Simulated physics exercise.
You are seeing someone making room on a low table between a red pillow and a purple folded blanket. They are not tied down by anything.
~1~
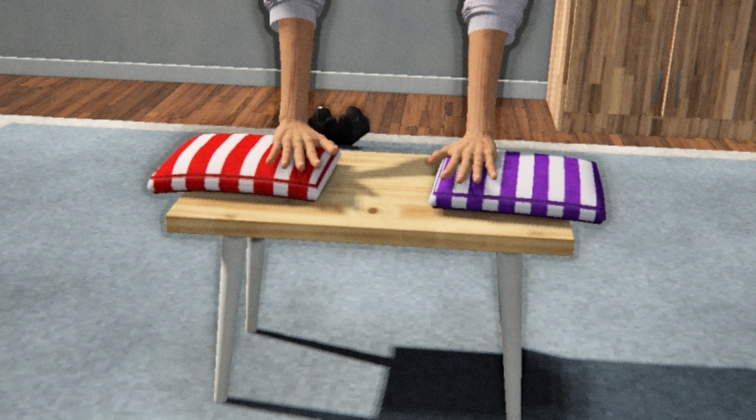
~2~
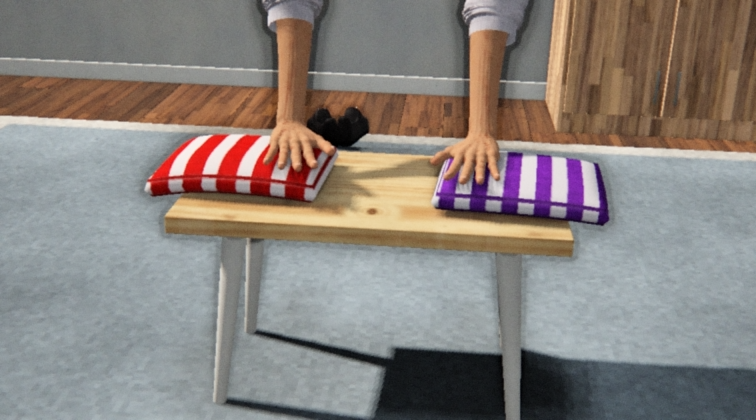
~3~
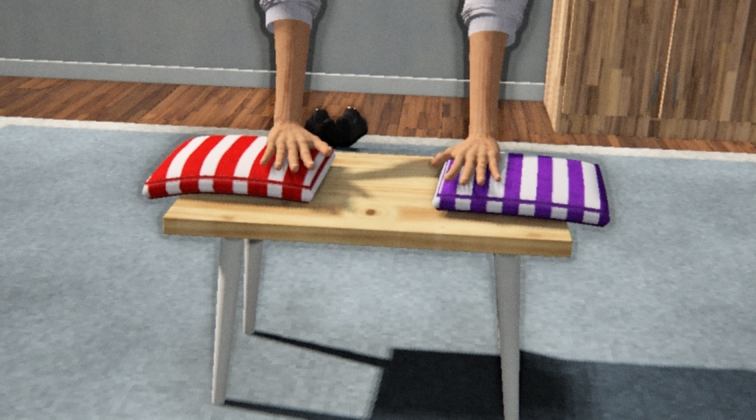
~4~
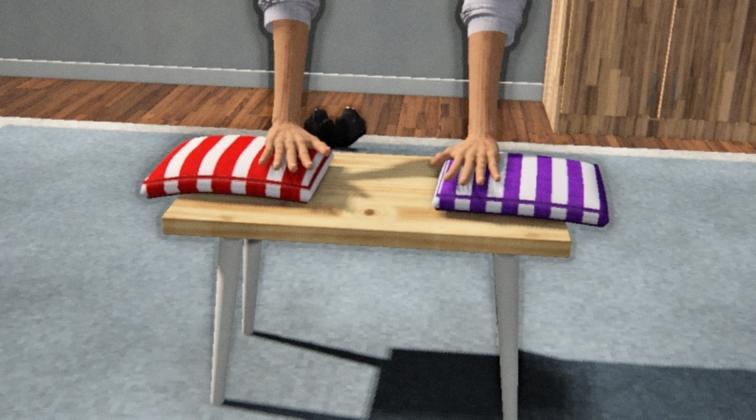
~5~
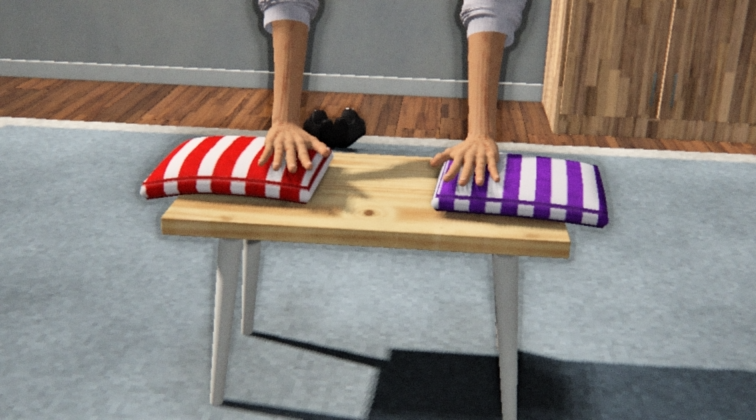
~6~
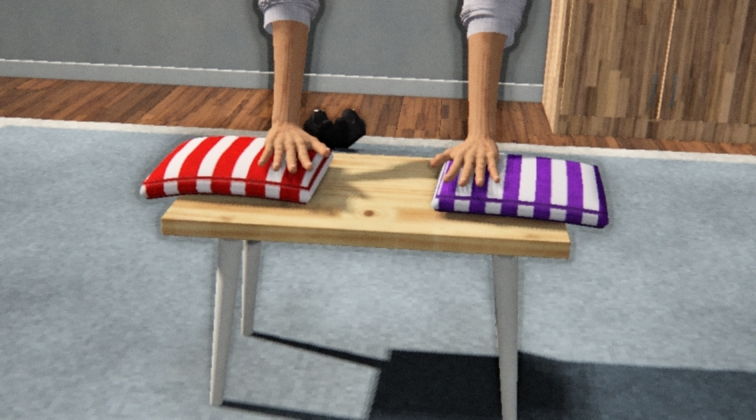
Two hands nudging a red striped cushion and a purple striped one slightly apart on a wooden table, then resting still.
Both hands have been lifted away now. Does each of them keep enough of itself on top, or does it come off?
The red pillow stays on. The purple folded blanket stays on.
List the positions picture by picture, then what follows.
The first picture shows pillow tip (164, 174); folded blanket tip (600, 203).
The second picture shows pillow tip (161, 177); folded blanket tip (602, 205).
The third picture shows pillow tip (159, 179); folded blanket tip (603, 206).
The fourth picture shows pillow tip (157, 179); folded blanket tip (602, 207).
The fifth picture shows pillow tip (156, 180); folded blanket tip (602, 207).
The sixth picture shows pillow tip (156, 179), a small part past the edge; folded blanket tip (602, 208), about a third past the edge.
Then, 0.30 s after the last picture, pillow lying still; folded blanket lying still.
At rest, pillow lying still; folded blanket lying still. The red pillow holds its place and the purple folded blanket stays up there.
